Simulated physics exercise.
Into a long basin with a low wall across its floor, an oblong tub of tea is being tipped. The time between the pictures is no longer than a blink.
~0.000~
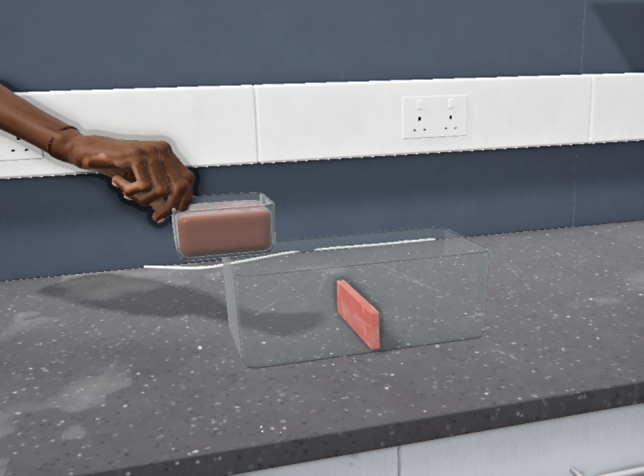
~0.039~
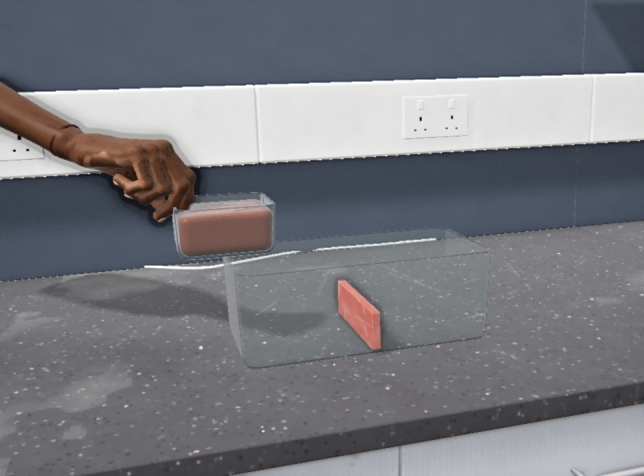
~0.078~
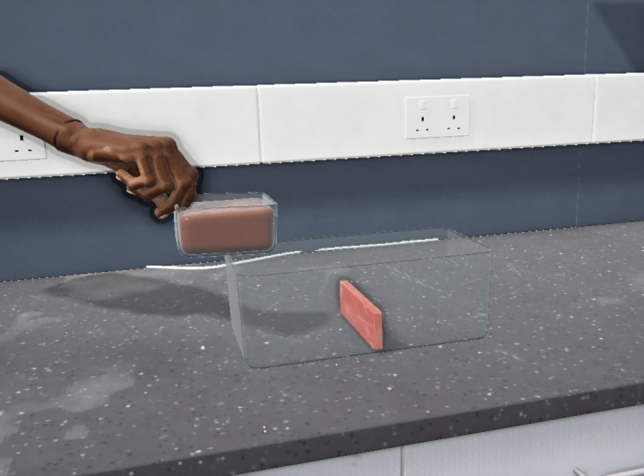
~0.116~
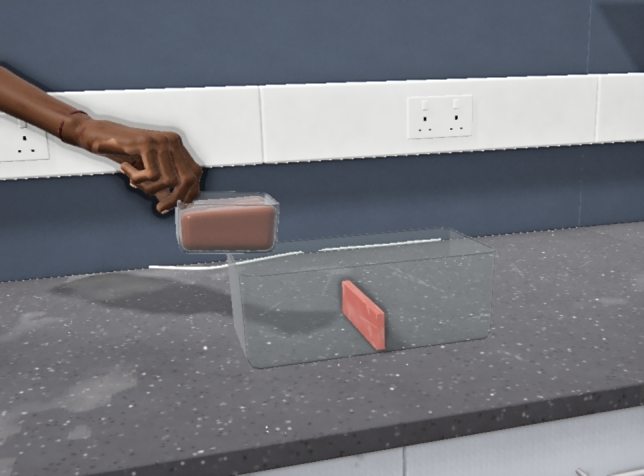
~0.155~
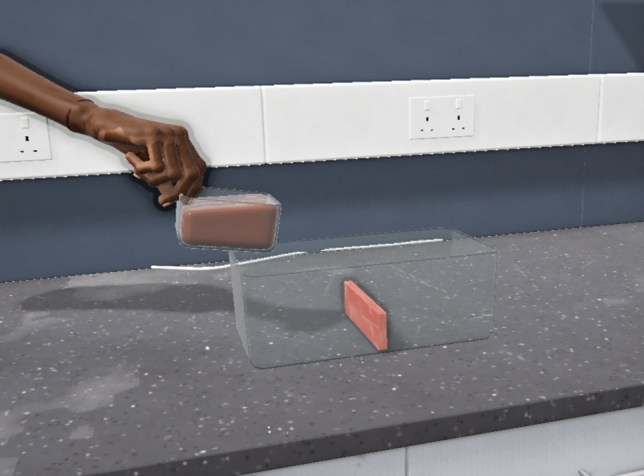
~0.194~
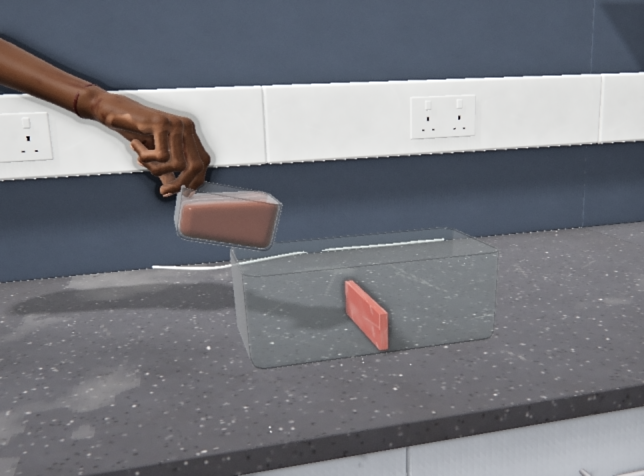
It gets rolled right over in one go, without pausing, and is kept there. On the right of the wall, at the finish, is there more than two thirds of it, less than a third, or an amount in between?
There is less than a third of it there.
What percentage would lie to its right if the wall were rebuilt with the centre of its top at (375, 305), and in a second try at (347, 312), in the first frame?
It works out to around 10 per cent for the first and around 55 per cent for the second.
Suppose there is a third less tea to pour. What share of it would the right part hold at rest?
Near 5 in a hundred.
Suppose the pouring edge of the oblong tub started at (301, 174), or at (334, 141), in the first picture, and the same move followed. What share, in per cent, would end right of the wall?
It would come to near 85 per cent, and then near 90 per cent.
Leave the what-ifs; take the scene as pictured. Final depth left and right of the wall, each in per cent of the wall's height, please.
The left part 40 per cent, the right part 10.
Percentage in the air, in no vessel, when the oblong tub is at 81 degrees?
Airborne share: Approx. 40 %.
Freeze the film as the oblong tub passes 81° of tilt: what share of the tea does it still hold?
It still holds close to 40 per cent at that lean.
A moment on, the oblong tub is tipped on its side and 40 per cent is still to pour, 18 is left of the wall and 0 right of it.
Next, the oblong tub is tipped right over and 3 per cent is still to pour, 76 is left of the wall and 15 right of it.
Then the oblong tub is tipped right over and 0 per cent is still to pour, 85 is left of the wall and 15 right of it.
Later the oblong tub is tipped right over and 0 per cent is still to pour, 85 is left of the wall and 15 right of it.
Finally, 85 per cent lies left of the wall, 15 right of it and 0 outside.
